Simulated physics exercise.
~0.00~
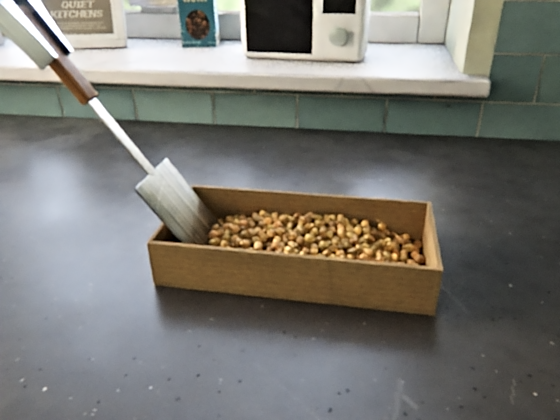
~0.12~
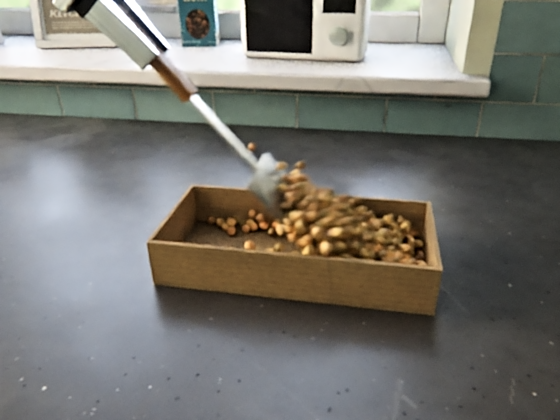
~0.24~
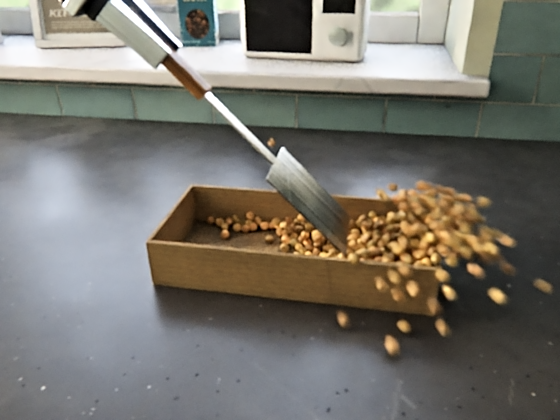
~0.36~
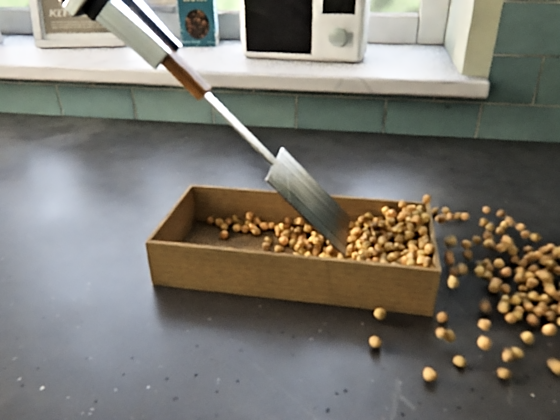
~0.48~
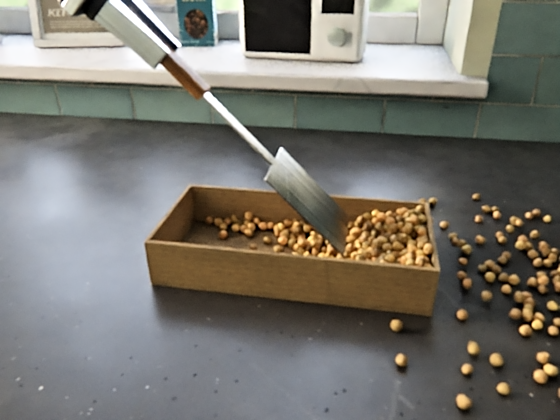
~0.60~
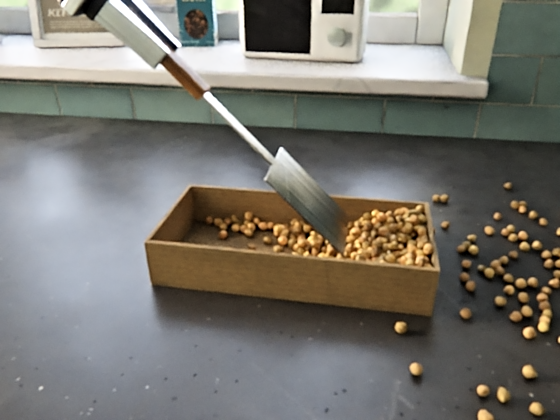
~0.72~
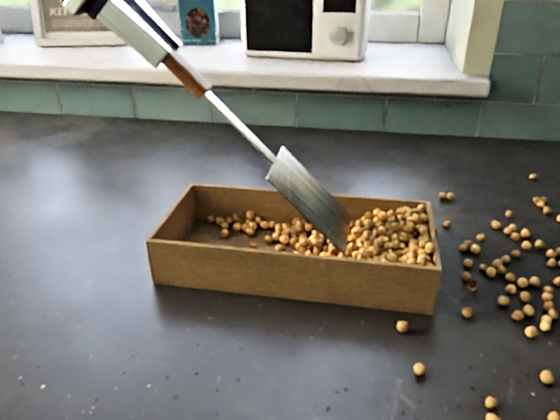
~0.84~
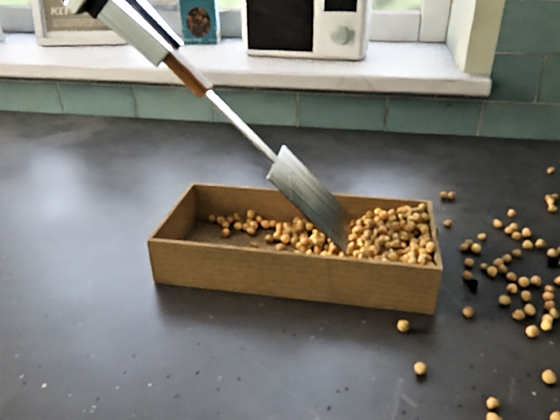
A spatula held by a mechanical arm swept quickly rightward through a wooden trough of chickpeas and stopped abruptly, flinging many over the right end; they scattered and rolled across the dark countertop, while most stayed in the trough, heaped toward the right.
